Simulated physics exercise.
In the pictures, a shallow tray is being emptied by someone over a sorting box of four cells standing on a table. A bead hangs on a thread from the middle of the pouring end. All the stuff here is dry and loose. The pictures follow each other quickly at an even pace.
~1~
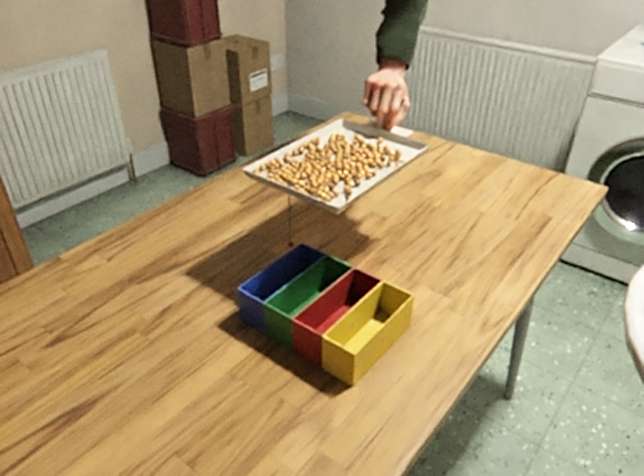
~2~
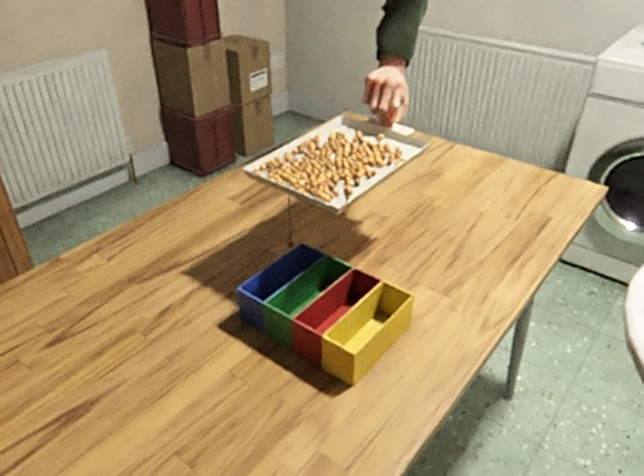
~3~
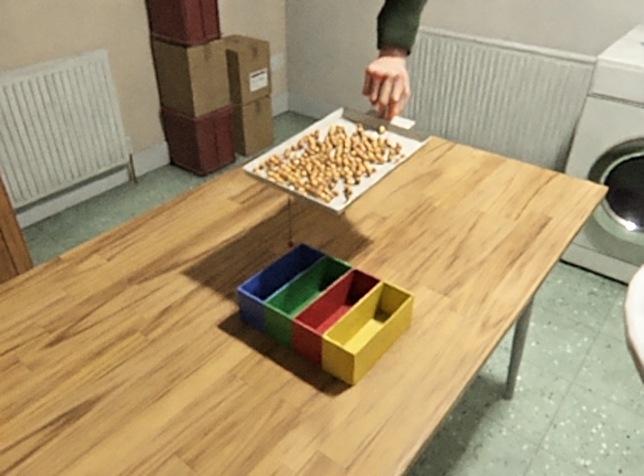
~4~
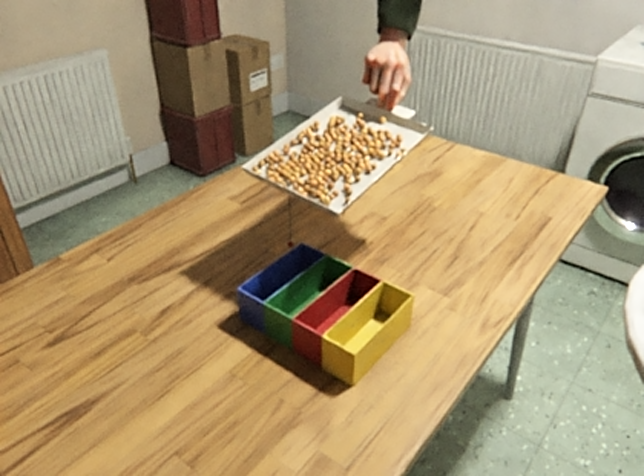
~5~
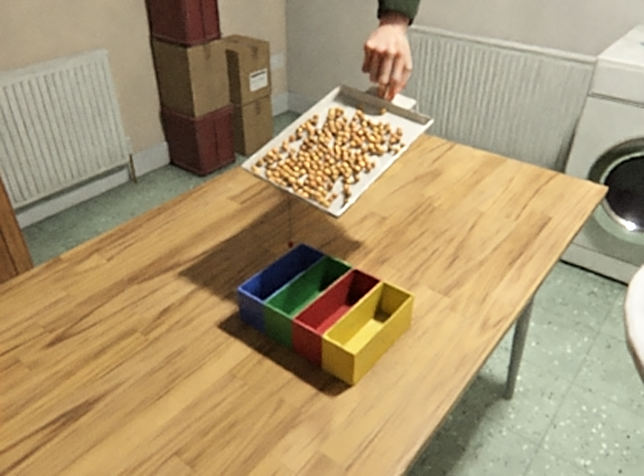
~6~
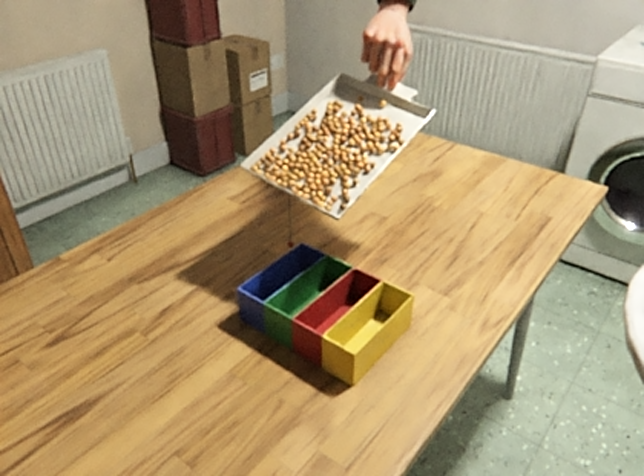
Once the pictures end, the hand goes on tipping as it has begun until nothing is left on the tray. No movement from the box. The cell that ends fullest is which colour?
It is the green cell.
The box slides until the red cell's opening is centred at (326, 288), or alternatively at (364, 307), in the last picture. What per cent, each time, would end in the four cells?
Result: 90 % and 80 %.
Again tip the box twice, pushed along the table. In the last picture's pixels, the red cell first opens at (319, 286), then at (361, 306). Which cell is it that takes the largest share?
Going by the two tries in order: The red cell, then that green cell.
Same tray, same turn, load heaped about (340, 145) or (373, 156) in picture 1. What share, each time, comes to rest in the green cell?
You'd get 40 % the first time and 50 % the second.
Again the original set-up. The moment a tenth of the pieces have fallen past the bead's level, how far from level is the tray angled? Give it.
Somewhere near 55 degrees, I'd say.
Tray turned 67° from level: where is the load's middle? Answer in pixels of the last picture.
I'd mark it close to (316, 227).
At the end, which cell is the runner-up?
That's the red one.
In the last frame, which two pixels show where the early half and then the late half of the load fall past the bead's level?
The first part at (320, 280); the rest at (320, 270).
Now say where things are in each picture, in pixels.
Corners of the pouring end at (248, 169) and (338, 205), level; middle of the load at (331, 162), round wooden beads; bead on its thread at (291, 244); blue cell at (252, 308); green cell at (279, 324); red cell at (308, 340); yellow cell at (338, 358), in the first picture.
Corners of the pouring end at (248, 168) and (338, 205), level; middle of the load at (331, 161), in the second picture.
Corners of the pouring end at (247, 167) and (338, 207), tipped barely, lowest at the right corner; middle of the load at (331, 158), in the third picture.
Corners of the pouring end at (247, 166) and (337, 209), tipped a little, lowest at the right corner; middle of the load at (331, 153), in the fourth picture.
Corners of the pouring end at (246, 165) and (337, 211), tipped clearly, lowest at the right corner; middle of the load at (330, 150), a small part on the move, in the fifth picture.
Corners of the pouring end at (245, 164) and (337, 214), tipped clearly, lowest at the right corner; middle of the load at (328, 149), nearly all on the move; blue cell at (252, 308); green cell at (279, 324); red cell at (308, 340); yellow cell at (338, 358), in the sixth picture.
Soon, tray tipped steeply; about half on the tray; a small part in the green cell; a small part in the red cell; a small part in the blue cell; a stray few in the yellow cell; about a quarter falling or outside the box.
A while on, tray tipped past a quarter turn; about half in the green cell; about a quarter in the red cell; a small part in the blue cell; a stray few in the yellow cell; a small part falling or outside the box.
Towards the end, tray tipped past a quarter turn; about half in the green cell; about a quarter in the red cell; a small part in the blue cell; a stray few in the yellow cell; a small part falling or outside the box.
Finally, tray tipped past a quarter turn; about half in the green cell; about a quarter in the red cell; a small part in the blue cell; a stray few in the yellow cell; a small part outside the box.
